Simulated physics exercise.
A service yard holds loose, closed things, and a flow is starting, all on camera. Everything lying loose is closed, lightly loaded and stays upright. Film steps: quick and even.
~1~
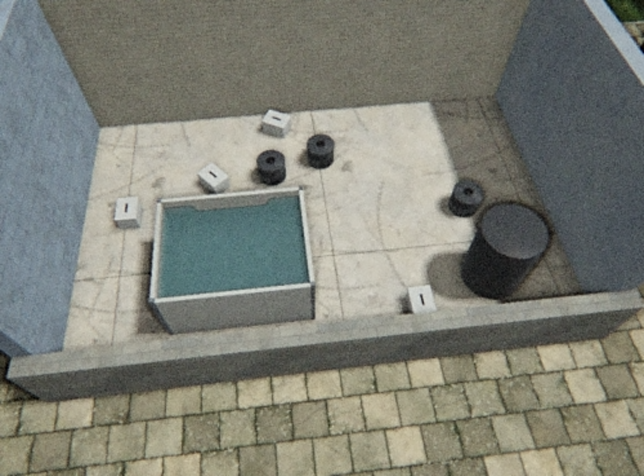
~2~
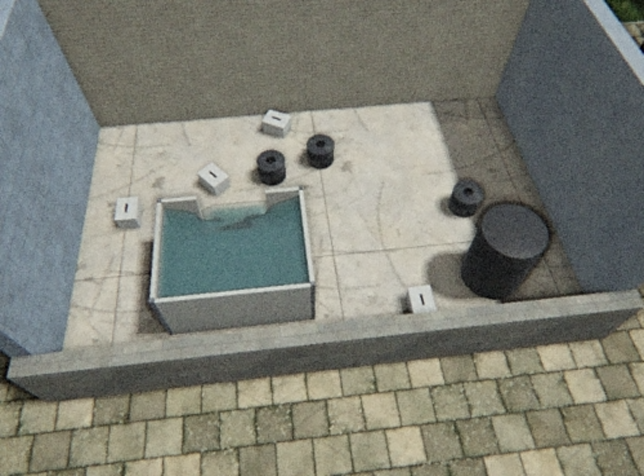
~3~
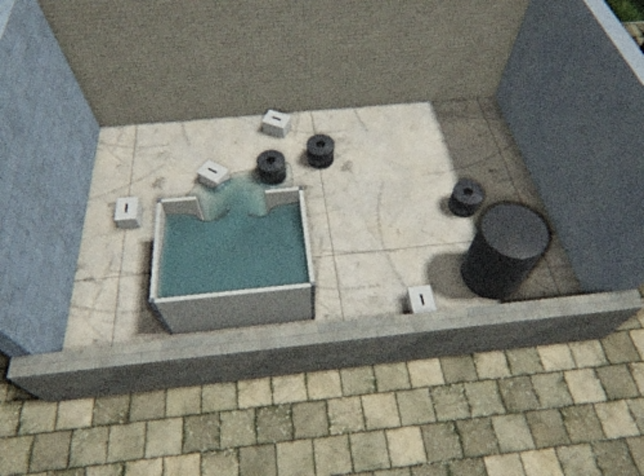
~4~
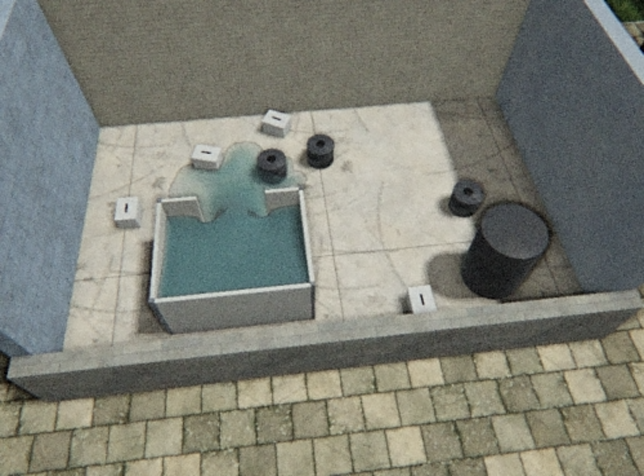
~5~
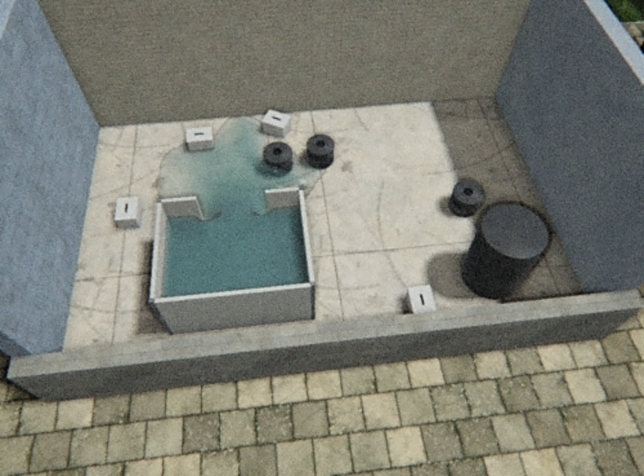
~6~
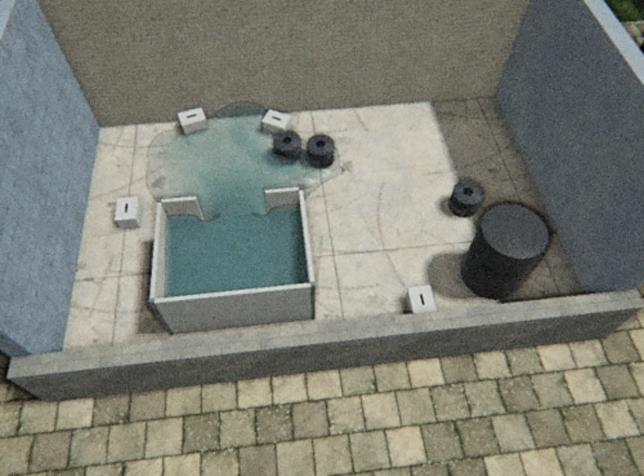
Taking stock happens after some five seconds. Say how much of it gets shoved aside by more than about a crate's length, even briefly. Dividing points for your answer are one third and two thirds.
Answer: A share of two thirds or more.
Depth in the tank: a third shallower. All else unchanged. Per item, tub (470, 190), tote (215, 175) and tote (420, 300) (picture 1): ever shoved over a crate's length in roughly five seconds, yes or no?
In the order you named them: Stayed within the threshold, went past the threshold, stayed within the threshold.
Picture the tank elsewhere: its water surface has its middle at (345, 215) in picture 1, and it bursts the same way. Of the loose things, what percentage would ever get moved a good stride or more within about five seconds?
Near 60 in a hundred.
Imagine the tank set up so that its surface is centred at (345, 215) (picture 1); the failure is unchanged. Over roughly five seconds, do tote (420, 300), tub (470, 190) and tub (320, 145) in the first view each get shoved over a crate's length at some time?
The three, one by one: Short of that, short of that and past that mark.
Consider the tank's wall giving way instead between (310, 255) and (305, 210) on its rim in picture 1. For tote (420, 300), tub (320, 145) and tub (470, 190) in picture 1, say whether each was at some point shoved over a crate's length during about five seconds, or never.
Taking them in order, displaced that much, less than that, displaced that much.
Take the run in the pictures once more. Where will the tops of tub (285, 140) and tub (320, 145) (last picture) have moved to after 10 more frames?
The tops should be near (433, 119) and near (370, 130).
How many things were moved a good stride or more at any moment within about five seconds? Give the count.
So the number is 5.
A moment on, 2 of 7 are well off their spots; 2 afloat.
Next, 4 of 7 are well off their spots; 2 afloat.
Later, 5 of 7 are well off their spots; 2 afloat.
In the end, 5 of 7 are well off their spots, and 5 have been at some point; 3 afloat.
